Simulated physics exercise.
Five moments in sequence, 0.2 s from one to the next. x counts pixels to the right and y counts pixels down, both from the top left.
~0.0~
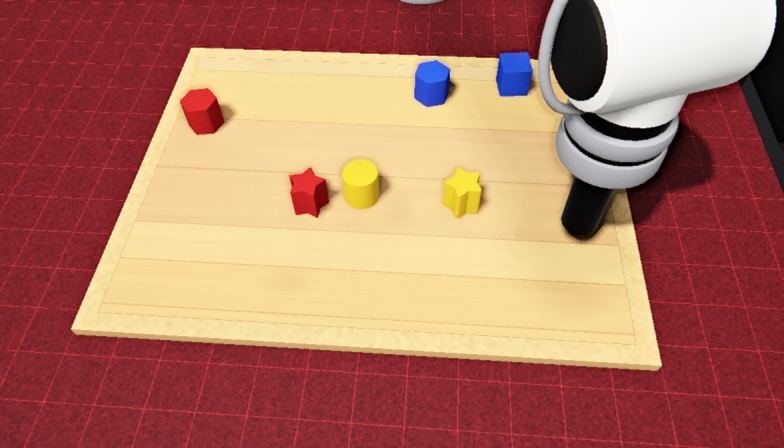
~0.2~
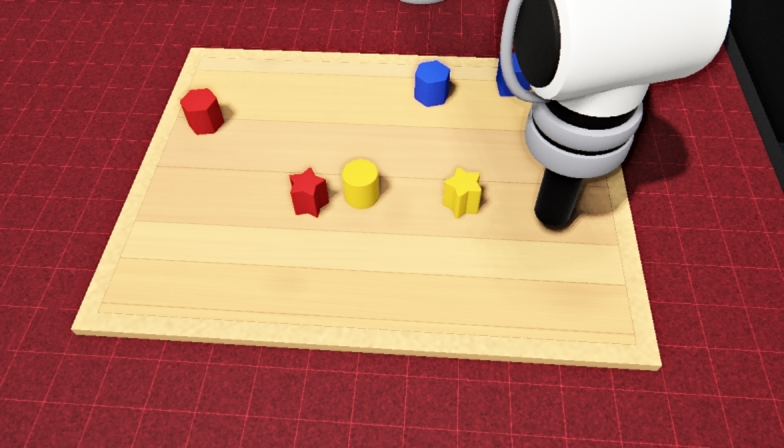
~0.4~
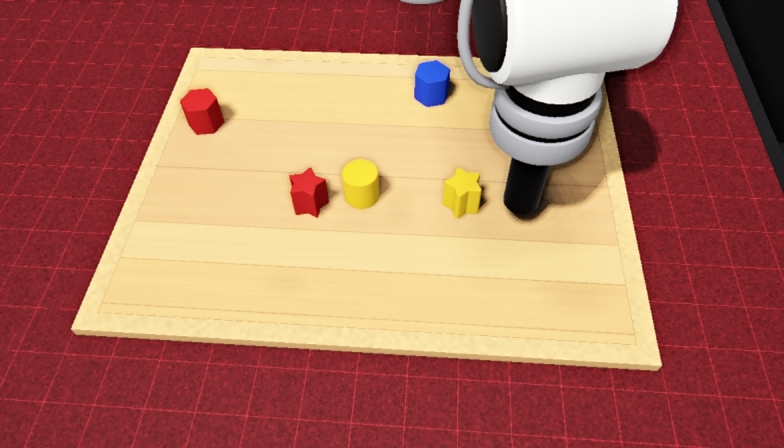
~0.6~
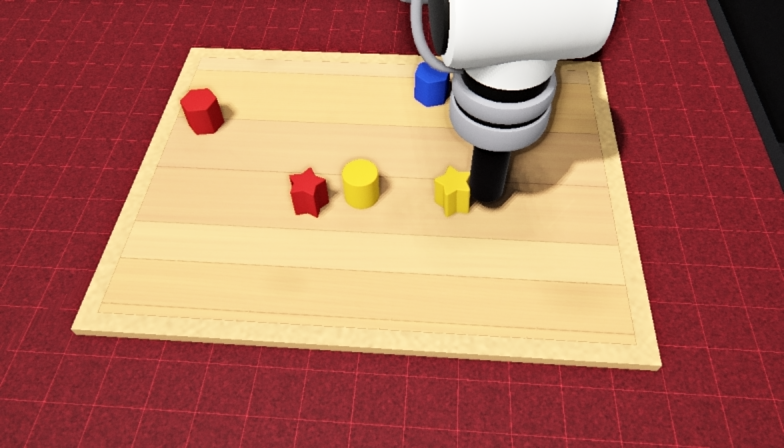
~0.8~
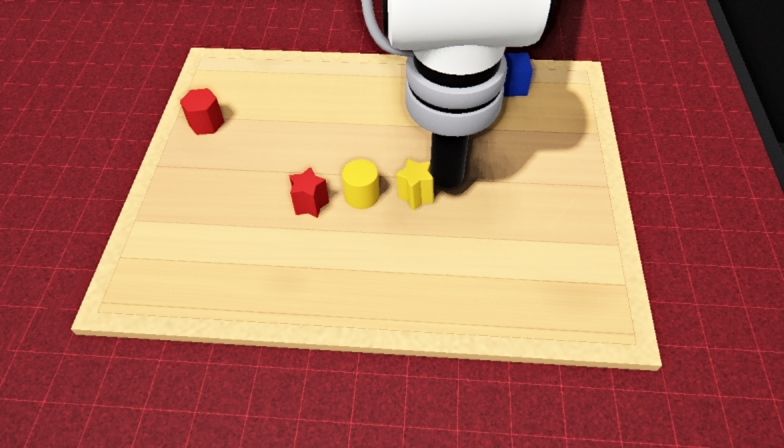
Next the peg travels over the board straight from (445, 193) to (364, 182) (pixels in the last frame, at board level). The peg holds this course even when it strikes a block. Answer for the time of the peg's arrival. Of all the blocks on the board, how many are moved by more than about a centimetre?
Total: Three-plus.
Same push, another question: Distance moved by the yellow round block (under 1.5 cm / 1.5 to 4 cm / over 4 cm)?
Distance: More than 4 cm.
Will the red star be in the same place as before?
I believe not.
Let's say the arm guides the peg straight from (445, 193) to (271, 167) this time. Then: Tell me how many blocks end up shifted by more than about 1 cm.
By the end of the path, three or more blocks have moved more than about a centimetre.
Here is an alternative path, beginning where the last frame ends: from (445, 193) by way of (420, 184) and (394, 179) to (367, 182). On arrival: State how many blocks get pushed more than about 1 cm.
Going by the path, three or more blocks will move.
The first path, step by step. Halfway along, peg at (403, 170); red star at (299, 182); yellow round block at (335, 173); yellow star at (373, 169).
At the end, peg at (362, 165); red star at (266, 190), turned 15° clockwise; yellow round block at (296, 177); yellow star at (332, 166), turned 15° anticlockwise.
